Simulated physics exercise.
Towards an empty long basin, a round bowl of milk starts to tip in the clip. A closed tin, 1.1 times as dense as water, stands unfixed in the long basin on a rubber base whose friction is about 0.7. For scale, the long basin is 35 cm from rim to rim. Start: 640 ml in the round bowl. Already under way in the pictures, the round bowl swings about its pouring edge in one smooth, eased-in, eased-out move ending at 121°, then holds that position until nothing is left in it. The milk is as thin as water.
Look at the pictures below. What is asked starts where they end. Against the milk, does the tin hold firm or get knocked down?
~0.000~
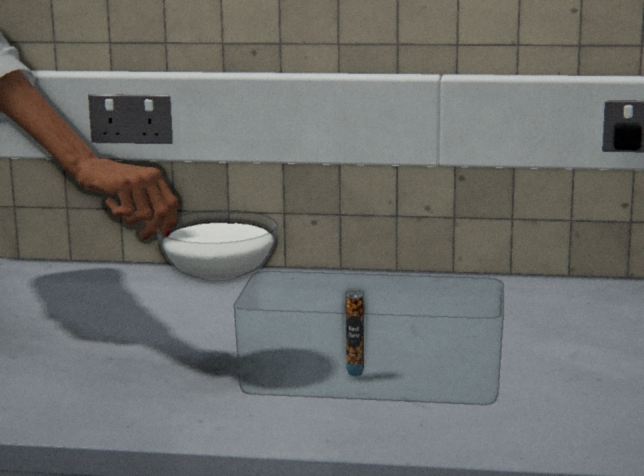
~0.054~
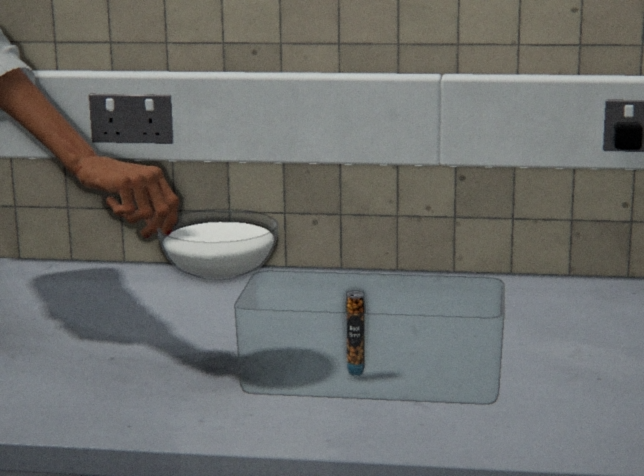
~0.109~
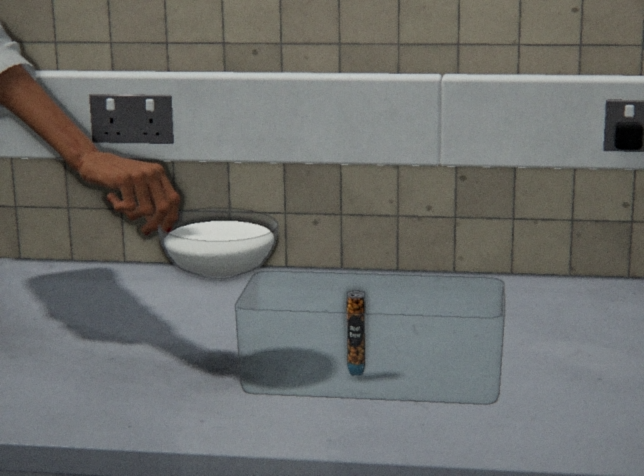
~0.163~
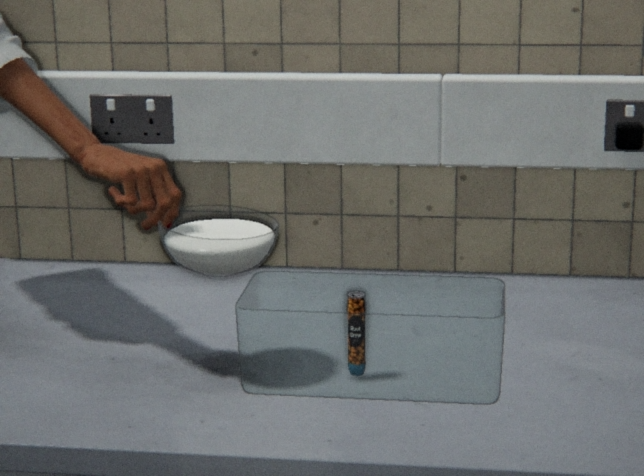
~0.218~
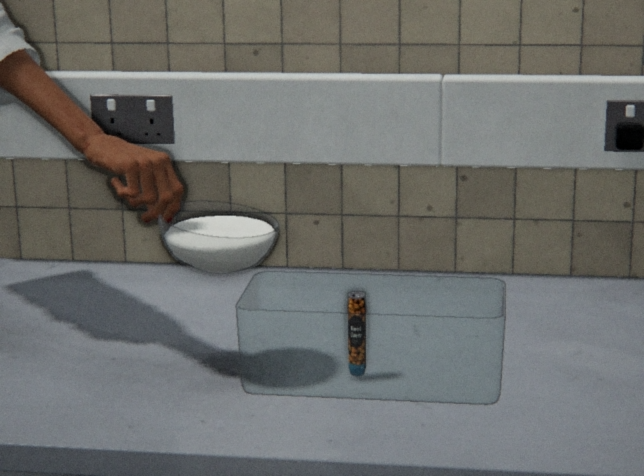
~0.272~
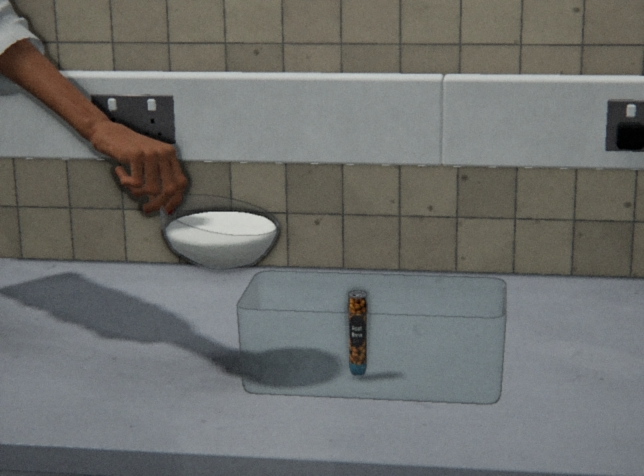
It gets knocked down.
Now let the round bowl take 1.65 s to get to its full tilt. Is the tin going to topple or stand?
In that case the tin overturns.
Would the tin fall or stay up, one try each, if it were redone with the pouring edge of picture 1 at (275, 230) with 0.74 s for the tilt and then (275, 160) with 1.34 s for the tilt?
In the first try it comes down; in the second it comes down.
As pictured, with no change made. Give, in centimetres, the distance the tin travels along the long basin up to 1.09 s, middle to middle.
Near 8 cm of travel.
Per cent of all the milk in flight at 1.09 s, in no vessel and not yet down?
In-air share: About 3 %.
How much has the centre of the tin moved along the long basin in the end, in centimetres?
In the end the tin's centre has shifted about 8.0 centimetres.
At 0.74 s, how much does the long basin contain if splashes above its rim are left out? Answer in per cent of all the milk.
I'd estimate some 24 percent of the liquid.
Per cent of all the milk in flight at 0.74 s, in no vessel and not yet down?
Share: Roughly 40 per cent.
By 0.74 s the tilt is 71° and 37 per cent is still to pour; the tin stands where it began.
By 1.09 s the tilt is 111° and 0 per cent is still to pour; the tin lies on its side.
By 1.45 s the tilt is 121° and 0 per cent is still to pour; the tin lies on its side.
By 1.84 s the tilt is 121° and 0 per cent is still to pour; the tin lies on its side.
At rest the tin lies on its side.
